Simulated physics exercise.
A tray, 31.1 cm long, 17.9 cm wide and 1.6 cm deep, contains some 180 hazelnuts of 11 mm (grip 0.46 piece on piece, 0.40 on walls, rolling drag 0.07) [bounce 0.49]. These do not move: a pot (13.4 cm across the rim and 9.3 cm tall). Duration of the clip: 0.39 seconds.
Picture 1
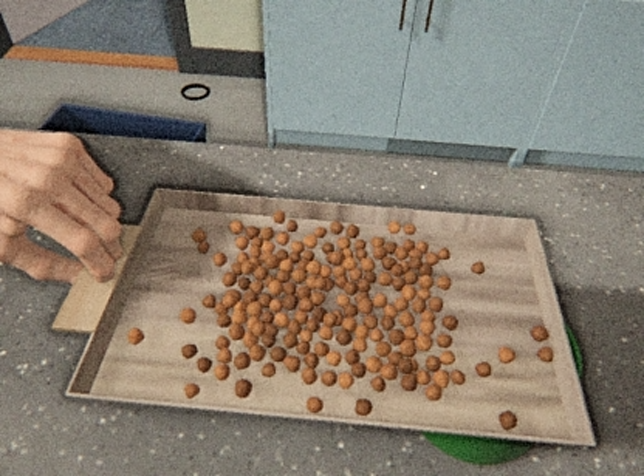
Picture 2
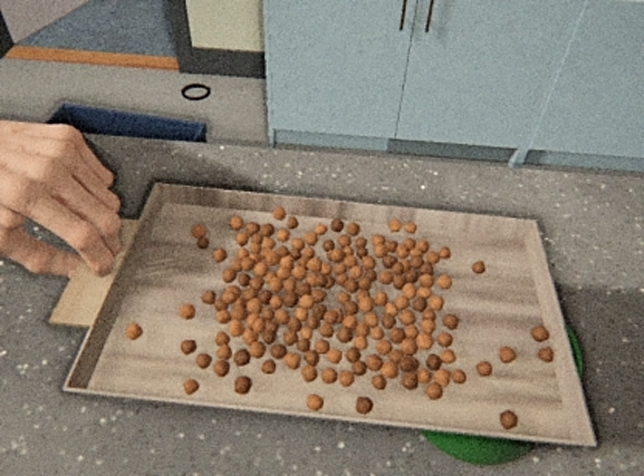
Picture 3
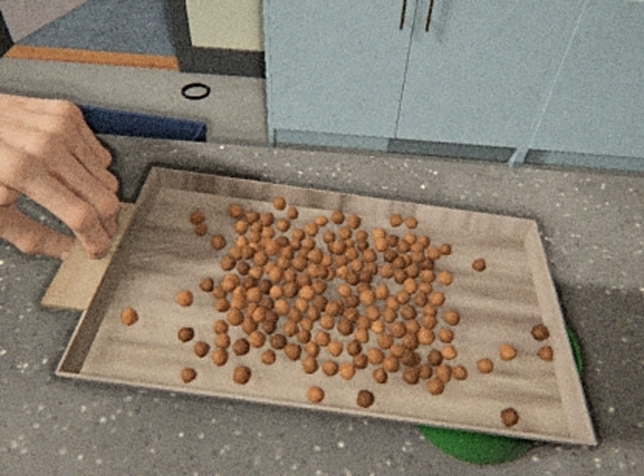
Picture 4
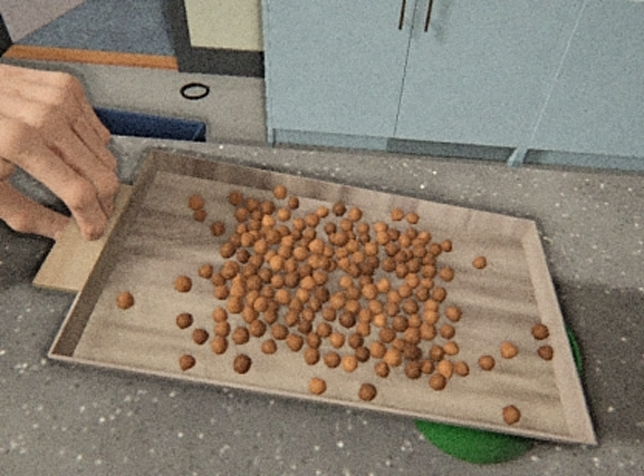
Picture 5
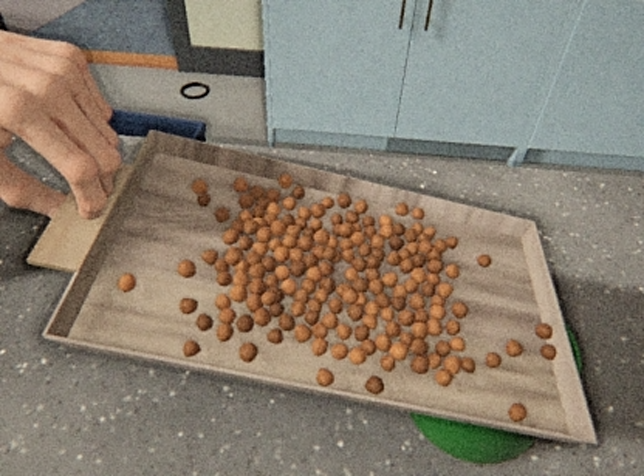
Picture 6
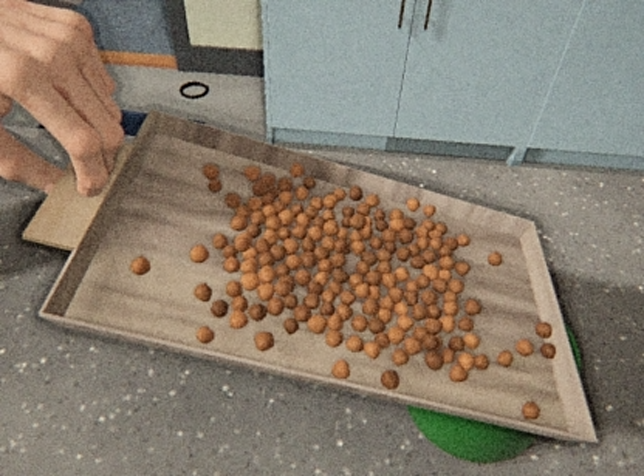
At first, a wooden tray scattered with small round brown nuts rests nearly level on a speckled gray counter, a hand gripping its left end. The hand then gradually raises that end, slanting the tray down toward the right, and the nuts shift slightly rightward late on, still loosely clustered mid-tray.
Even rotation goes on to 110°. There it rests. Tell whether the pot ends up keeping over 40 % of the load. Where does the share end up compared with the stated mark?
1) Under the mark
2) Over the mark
(2) Over the mark.
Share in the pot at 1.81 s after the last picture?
By then, roughly 50%.
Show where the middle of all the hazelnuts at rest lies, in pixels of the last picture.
Near (514, 394).
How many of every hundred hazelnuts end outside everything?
It comes to about 50 percent.
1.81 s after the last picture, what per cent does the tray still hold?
About 0 per cent of the load is still held by the tray.
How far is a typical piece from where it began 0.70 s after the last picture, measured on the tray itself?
It has moved about 13 cm from its starting spot.
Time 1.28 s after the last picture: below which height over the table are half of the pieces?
6 centimetres or so.
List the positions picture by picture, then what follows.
Tray at (327, 419); tilt 0 degrees; leading edge at (561, 313); middle of the load at (344, 301); pot at (499, 343), in the first frame.
Tray at (328, 417); tilt 1 degrees; leading edge at (561, 314); middle of the load at (344, 298), in the second frame.
Tray at (329, 409); tilt 4 degrees; low side right; leading edge at (561, 314); middle of the load at (322, 272), in the third frame.
Tray at (332, 401); tilt 8 degrees; low side right; leading edge at (561, 313); middle of the load at (324, 263), in the fourth frame.
Tray at (336, 392); tilt 11 degrees; low side right; leading edge at (561, 313); middle of the load at (330, 254), in the fifth frame.
Tray at (341, 383); tilt 15 degrees; low side right; leading edge at (561, 313); middle of the load at (341, 246); pot at (498, 342), in the sixth frame.
Then, 0.70 s after the last picture, tilt 46 degrees; pot 5 %, tray 90 %; middle of all pieces on or above the table near (518, 286).
Then, 1.28 s after the last picture, tilt 73 degrees; pot 30 %, tray 25 %, outside 25 %, in the air 15 %; middle of all pieces on or above the table near (546, 360).
Then, 1.81 s after the last picture, tilt 96 degrees; pot 50 %, outside 50 %; middle of all pieces on or above the table near (539, 397).
Then, 2.32 s after the last picture, tilt 110 degrees; pot 50 %, outside 50 %; middle of all pieces on or above the table near (546, 402).
In the end, pot 50 %, outside 50 %.
